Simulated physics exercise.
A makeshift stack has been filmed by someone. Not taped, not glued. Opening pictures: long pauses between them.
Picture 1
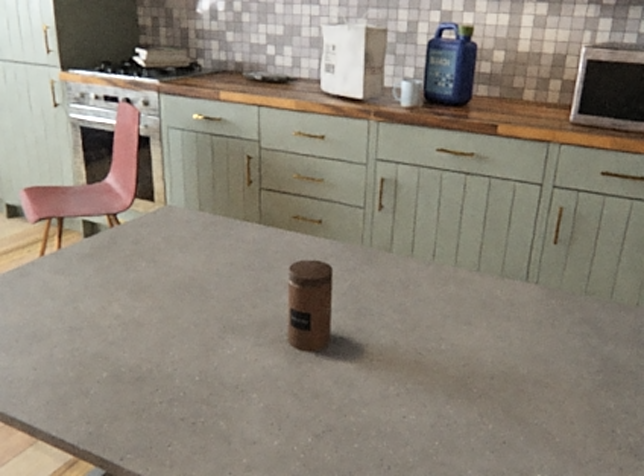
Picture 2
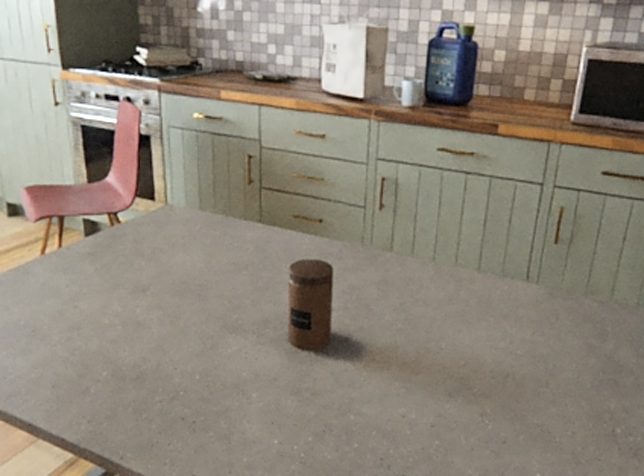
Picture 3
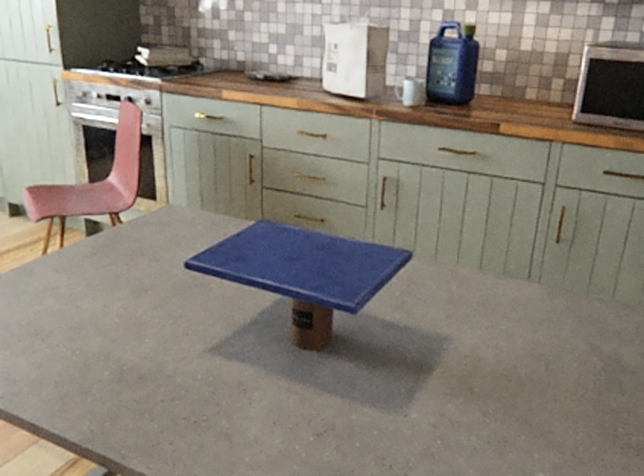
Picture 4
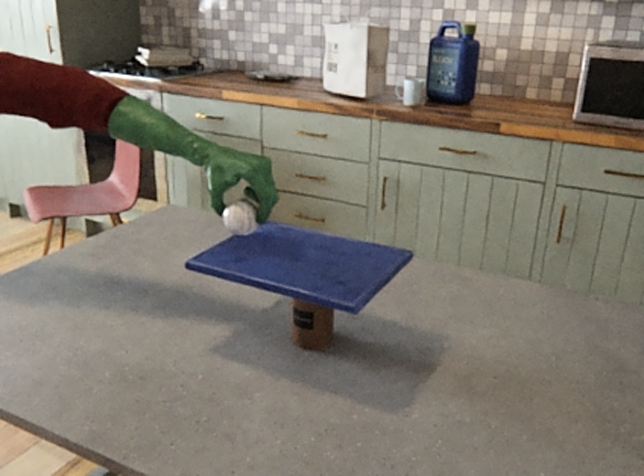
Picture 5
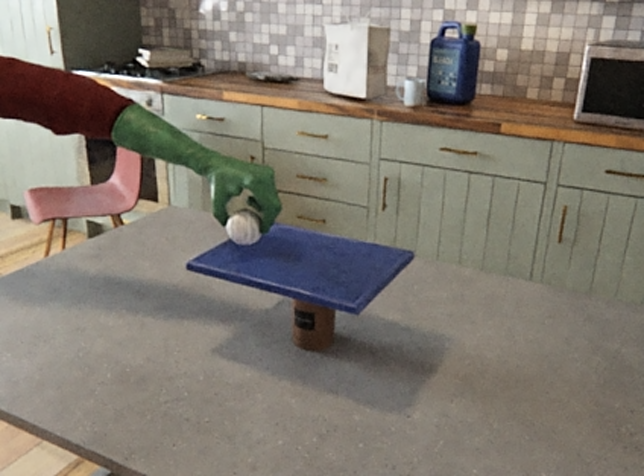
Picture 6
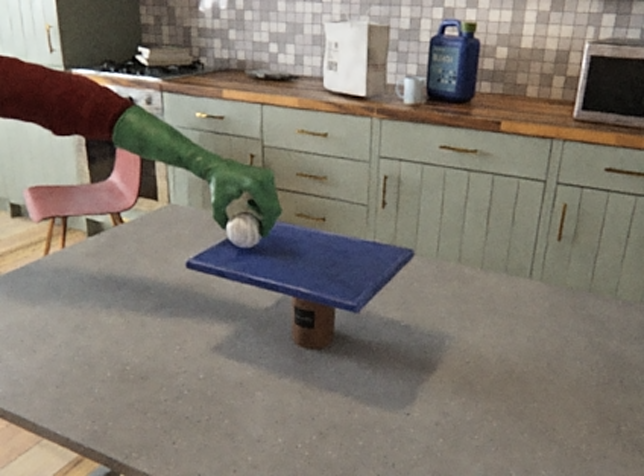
A green hand in a dark red sleeve reaches in from the left and lowers a white onion onto the left part of a blue lid, still holding it there, after the lid has appeared flat atop a small brown jar. The jar stands on a grey table, seen from slightly above by a nearly still camera. Behind are a pink chair, sage green cabinets and a blue jug.
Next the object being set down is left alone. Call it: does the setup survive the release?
It gives way.
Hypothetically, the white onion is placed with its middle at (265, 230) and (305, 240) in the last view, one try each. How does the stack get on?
On the first try it falls down; on the second try it stays put.
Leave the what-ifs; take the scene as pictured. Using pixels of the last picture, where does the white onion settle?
I'd point to roughly (201, 300).
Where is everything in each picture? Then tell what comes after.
In the first frame, the last thing is not in view yet.
In the second frame, the last thing is not in view yet.
In the third frame, the last thing is not in view yet; blue lid (301, 260).
In the fourth frame, coming down; white onion (242, 217); blue lid (302, 260).
In the fifth frame, coming down; white onion (245, 227); blue lid (303, 261).
In the sixth frame, set down, still held; white onion (245, 229); blue lid (303, 259).
Then, 0.40 s after the last picture, white onion now fallen; blue lid tipped 43° from how it was.
Then, 0.50 s after the last picture, blue lid tipped 60° from how it was.
Then, 0.60 s after the last picture, blue lid tipped 57° from how it was.
Then, 1.10 s after the last picture, blue lid tipped 47° from how it was.
At rest, fallen, white onion and blue lid; brown jar in place. Seen from the same camera at the end, white onion near (201, 300). The stack gives way.
